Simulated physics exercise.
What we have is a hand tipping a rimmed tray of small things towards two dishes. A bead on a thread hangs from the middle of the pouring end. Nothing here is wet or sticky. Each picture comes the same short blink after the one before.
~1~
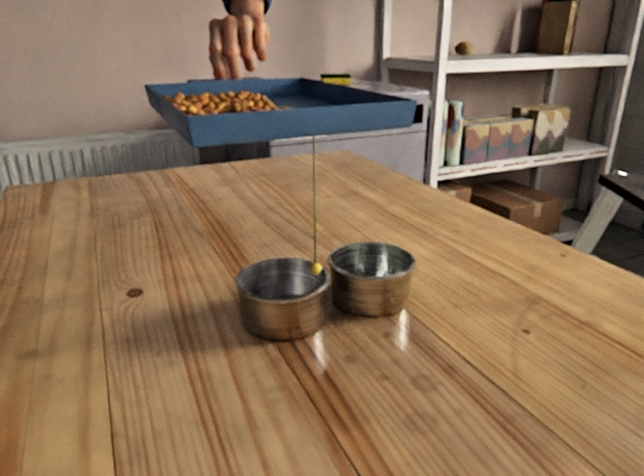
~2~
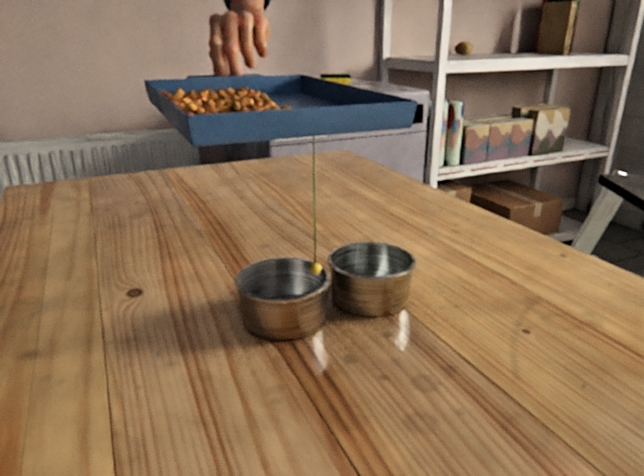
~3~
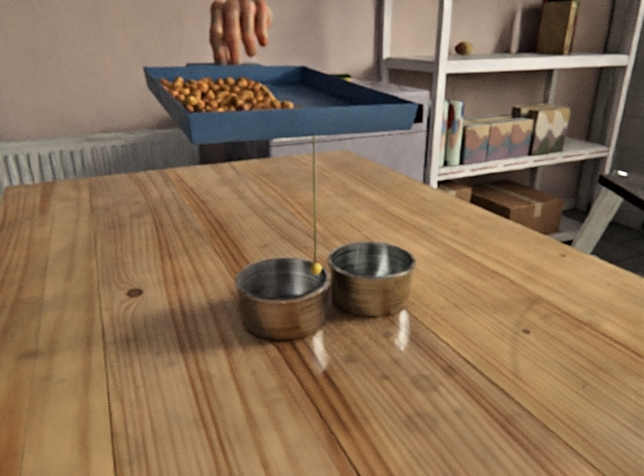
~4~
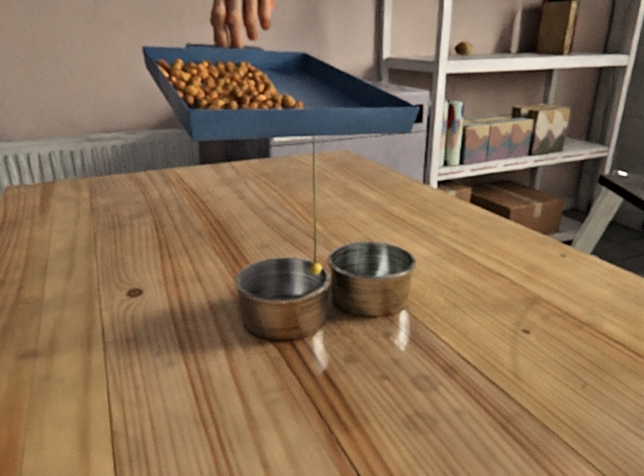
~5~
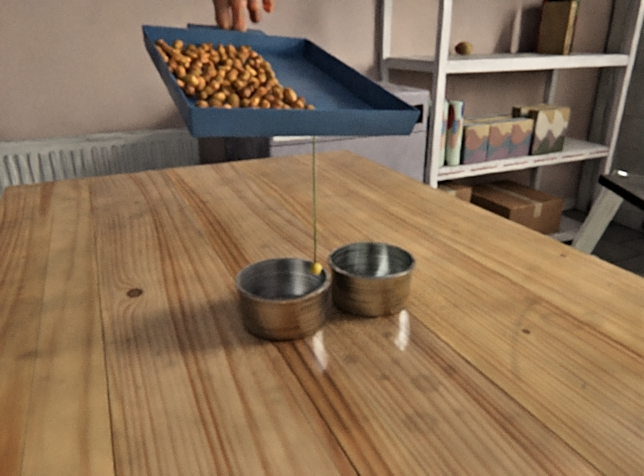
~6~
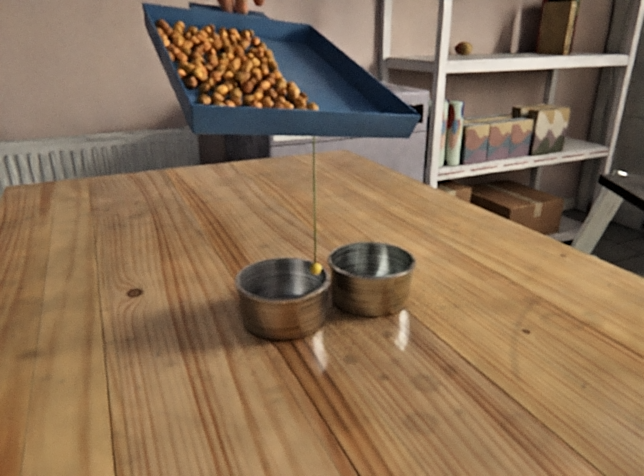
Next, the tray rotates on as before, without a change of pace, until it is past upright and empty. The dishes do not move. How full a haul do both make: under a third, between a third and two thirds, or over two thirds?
In the dishes lies less than a third of it.
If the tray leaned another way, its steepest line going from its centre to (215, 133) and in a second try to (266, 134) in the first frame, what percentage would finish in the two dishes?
In turn 10 and 0 in a hundred.
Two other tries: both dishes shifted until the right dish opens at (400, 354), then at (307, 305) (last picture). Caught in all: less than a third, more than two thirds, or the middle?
One: Below one third. Two: Below one third.
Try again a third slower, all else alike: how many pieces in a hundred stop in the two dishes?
It comes to 10 per cent or so.
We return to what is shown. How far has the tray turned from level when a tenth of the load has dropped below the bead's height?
At about 90°.
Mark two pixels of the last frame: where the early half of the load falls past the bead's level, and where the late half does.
The first part at (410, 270); the rest at (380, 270).
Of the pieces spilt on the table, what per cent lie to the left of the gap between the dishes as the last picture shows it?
Roughly 10 in a hundred.
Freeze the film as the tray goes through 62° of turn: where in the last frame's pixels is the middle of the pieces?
Around (347, 98).
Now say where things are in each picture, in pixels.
Corners of the pouring end at (190, 116) and (412, 100), level; middle of the load at (233, 108), roasted chickpeas; left dish at (300, 315); right dish at (393, 292); bead on its thread at (315, 269), in the first picture.
Corners of the pouring end at (191, 115) and (413, 101), level; middle of the load at (232, 105), in the second picture.
Corners of the pouring end at (191, 113) and (414, 103), tipped barely, lowest at the right corner; middle of the load at (232, 97), in the third picture.
Corners of the pouring end at (192, 109) and (415, 107), tipped a little, lowest at the right corner; middle of the load at (232, 86), in the fourth picture.
Corners of the pouring end at (194, 106) and (416, 110), tipped a little, lowest at the right corner; middle of the load at (233, 74), in the fifth picture.
Corners of the pouring end at (196, 103) and (417, 114), tipped clearly, lowest at the right corner; middle of the load at (236, 62); left dish at (300, 315); right dish at (393, 292), in the sixth picture.
Soon, tray tipped steeply; nearly all on the tray; a small part in the air.
A while on, tray tipped right over; most on the tray; a small part outside both; a stray few in the air.
Towards the end, tray tipped past a quarter turn; a small part in the right dish; most outside both.
Finally, tray tipped past a quarter turn; none in the left dish; a small part in the right dish; most outside both.
